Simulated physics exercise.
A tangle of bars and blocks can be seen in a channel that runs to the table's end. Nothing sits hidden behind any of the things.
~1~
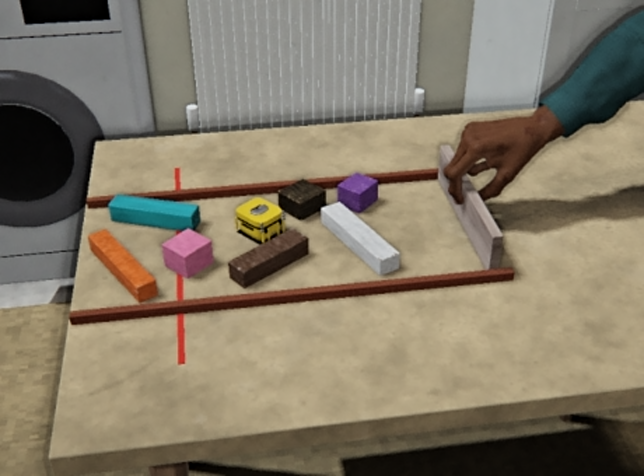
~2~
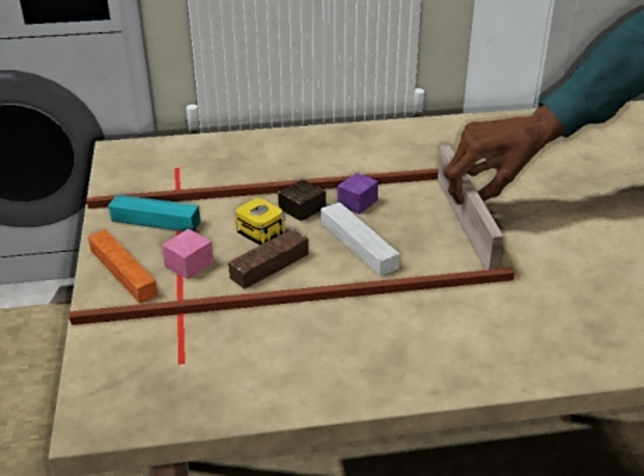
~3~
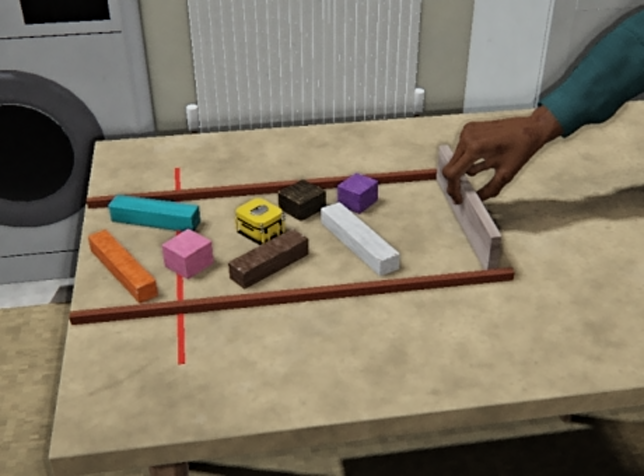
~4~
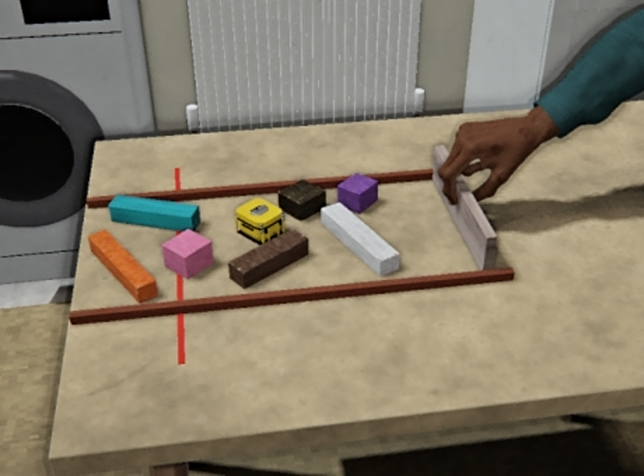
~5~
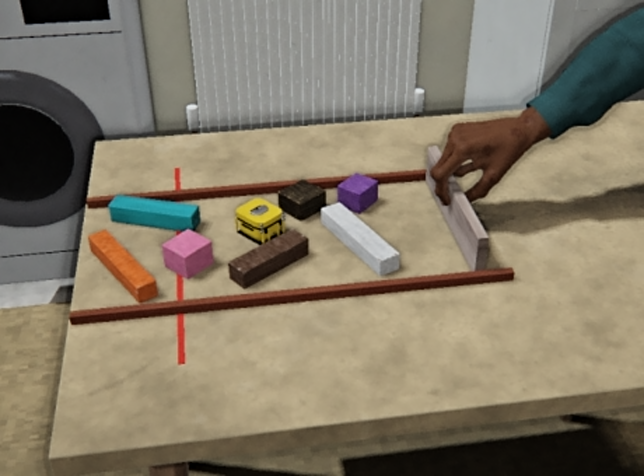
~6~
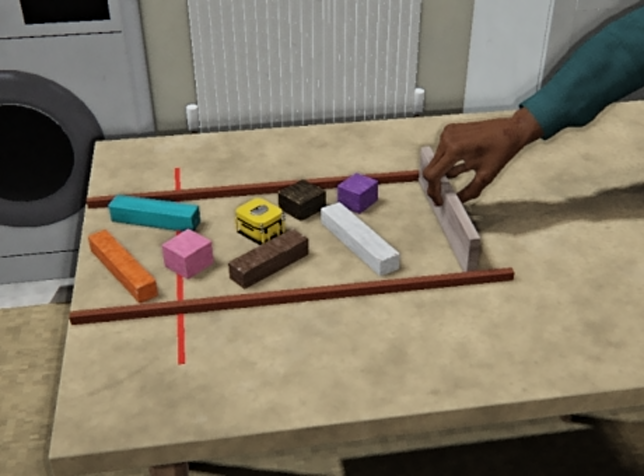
A hand held a flat board upright at the right side of a channel, then slid it slightly left, while the colorful bars and blocks and the yellow item between the rails stayed still.
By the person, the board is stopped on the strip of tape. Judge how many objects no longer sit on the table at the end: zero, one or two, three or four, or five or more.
Nothing at all.
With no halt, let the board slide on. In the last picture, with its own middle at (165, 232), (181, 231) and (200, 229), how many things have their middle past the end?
Place by place, 2, 0 and 0.
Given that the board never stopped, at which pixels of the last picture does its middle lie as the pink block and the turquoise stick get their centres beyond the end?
The middle is at (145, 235) when it's the pink block, and at (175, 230) when it's the turquoise stick.
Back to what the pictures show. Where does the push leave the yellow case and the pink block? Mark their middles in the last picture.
Looks like one lands around (136, 237), and the other around (111, 263).
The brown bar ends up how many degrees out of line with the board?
About 0° out of line.
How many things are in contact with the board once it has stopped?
That comes to 2.
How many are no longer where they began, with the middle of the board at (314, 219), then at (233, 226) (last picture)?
Moved so far: 5, then 7.
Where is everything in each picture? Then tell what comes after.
In the first frame, orange bar (122, 265); turquoise stick (155, 213); pink block (188, 254); board (467, 205); tape (179, 250).
In the second frame, turquoise stick (155, 214); brown bar (270, 258).
In the third frame, pink block (188, 254); white bar (359, 237).
In the fourth frame, orange bar (122, 265); purple block (358, 193).
In the fifth frame, turquoise stick (155, 214); board (454, 206).
In the sixth frame, orange bar (122, 265); turquoise stick (155, 214); pink block (188, 254); board (446, 207); tape (179, 250).
Early on, none off yet; orange bar at rest near (122, 265); turquoise stick at rest near (155, 214); pink block at rest near (188, 254).
Finally, the number that fall off is zero.
